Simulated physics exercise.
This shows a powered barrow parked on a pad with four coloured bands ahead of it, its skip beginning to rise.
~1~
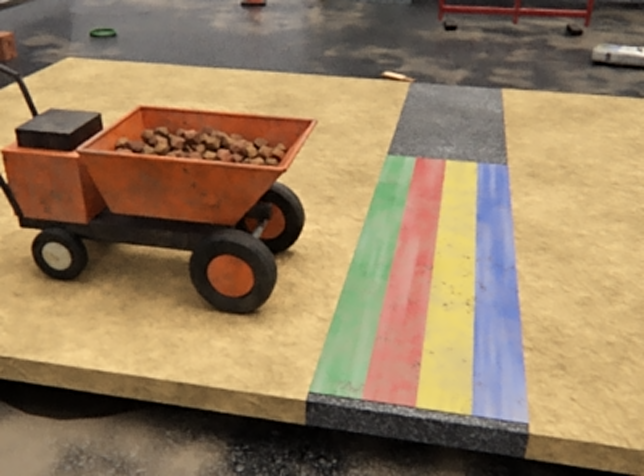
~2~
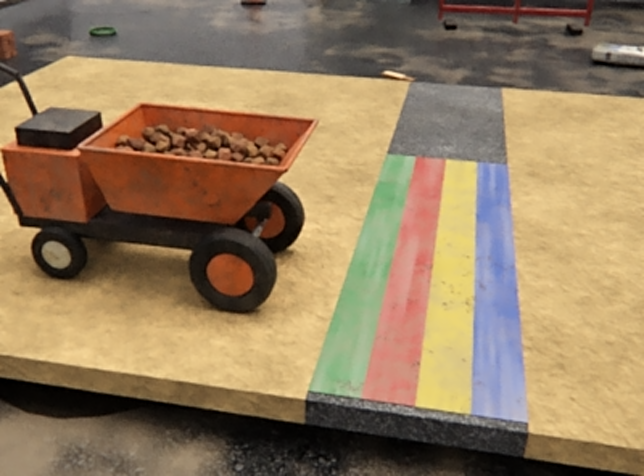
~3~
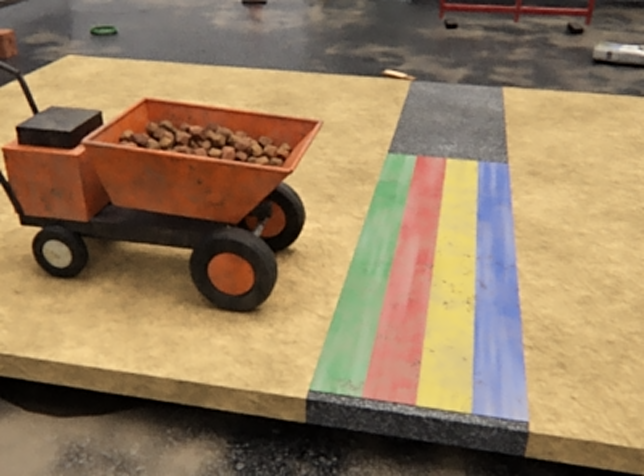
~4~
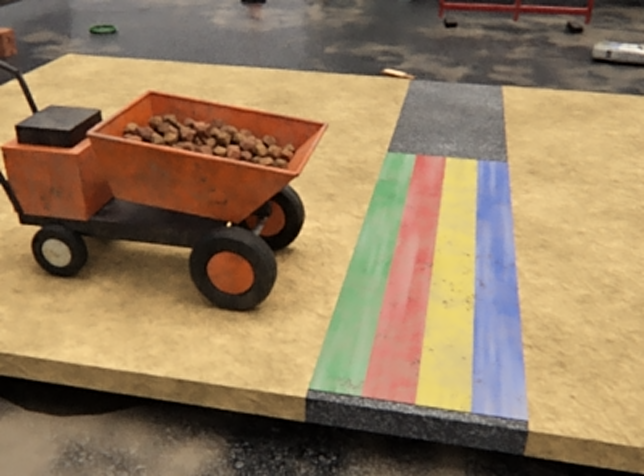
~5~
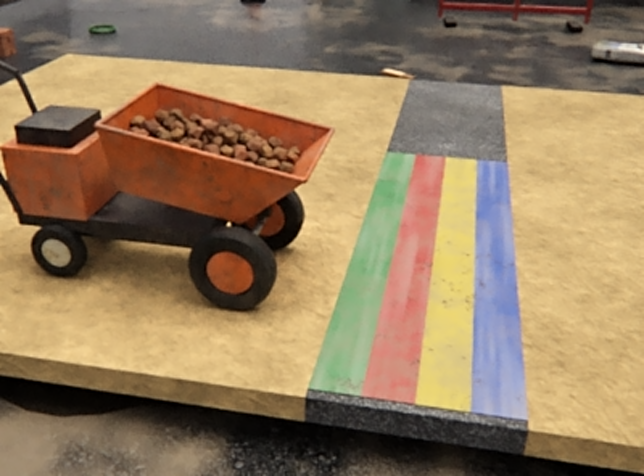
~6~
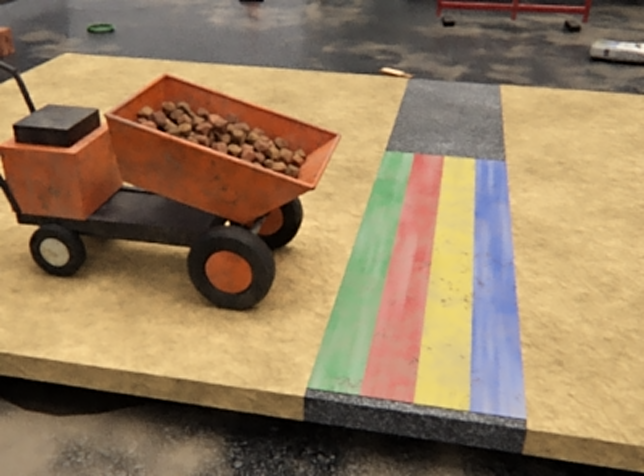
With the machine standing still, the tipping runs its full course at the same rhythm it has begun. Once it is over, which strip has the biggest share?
Biggest share: The red strip.
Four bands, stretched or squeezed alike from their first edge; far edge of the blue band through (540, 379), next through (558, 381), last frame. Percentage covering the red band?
The first one comes out at 30 percent, while the second comes out at 30 percent.
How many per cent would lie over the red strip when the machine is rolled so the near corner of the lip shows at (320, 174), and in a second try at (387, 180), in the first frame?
Estimates, in order: 20 % then 0 %.
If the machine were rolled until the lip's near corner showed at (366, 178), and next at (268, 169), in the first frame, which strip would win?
The first case gives the strip in blue, the second gives that red strip.
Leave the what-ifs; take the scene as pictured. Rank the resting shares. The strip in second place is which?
That would be the yellow one.
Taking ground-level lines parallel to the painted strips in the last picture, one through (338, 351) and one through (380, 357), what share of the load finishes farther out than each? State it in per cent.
In order: Near 80 %, then 60 %.
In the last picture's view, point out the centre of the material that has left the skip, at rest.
Near (427, 292), more or less.
Soon, skip tipped steeply; all in the skip.
A while on, skip tipped steeply; most in the skip; a stray few over the green strip; about a quarter over the red strip; a stray few over the yellow strip; a stray few falling.
Towards the end, skip tipped right over; about a quarter in the skip; a small part over the green strip; about a third over the red strip; about a quarter over the yellow strip; a small part over the blue strip; a small part off the paint.
Finally, skip tipped right over; about a quarter in the skip; a small part over the green strip; about a third over the red strip; about a quarter over the yellow strip; a small part over the blue strip; a small part off the paint.
